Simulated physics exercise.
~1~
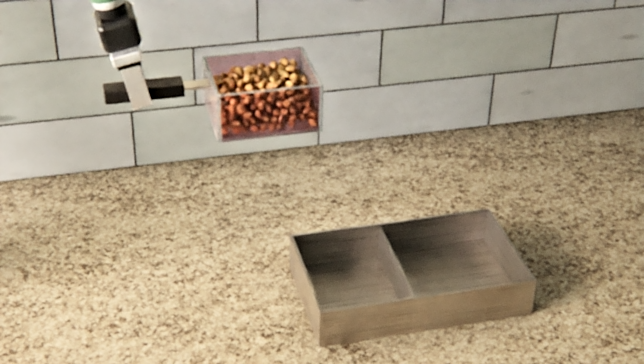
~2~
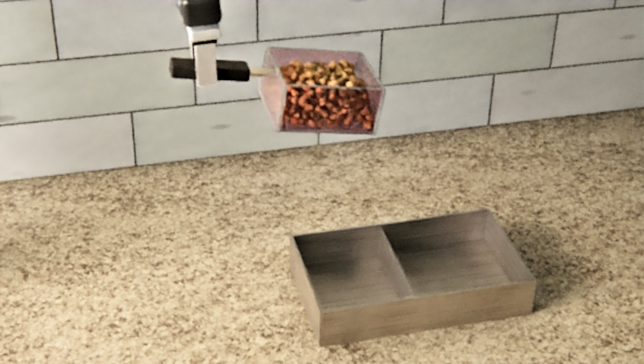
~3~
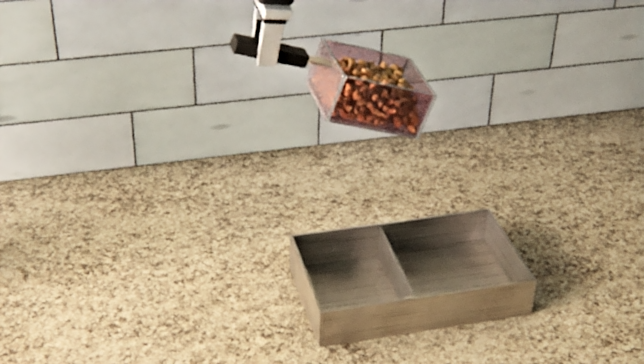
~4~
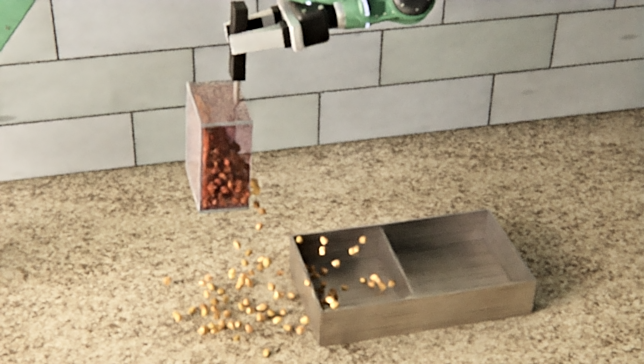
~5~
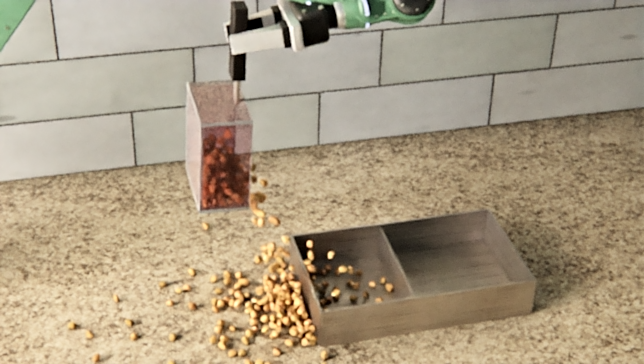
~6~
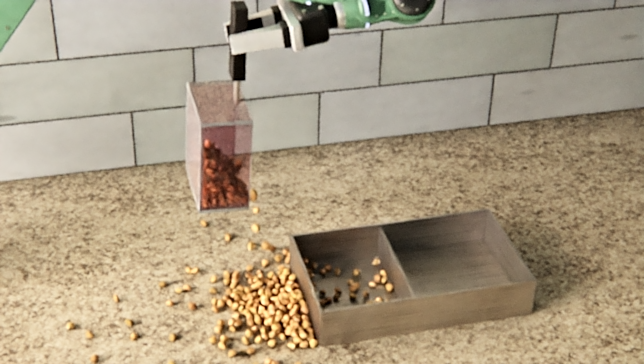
On a speckled countertop by a tiled wall, a robot arm carries a clear box of beans right, tilting it, then swings back left and tips it steeply, spilling many beans beside a divided tray and some into its left section, while others remain in the box.
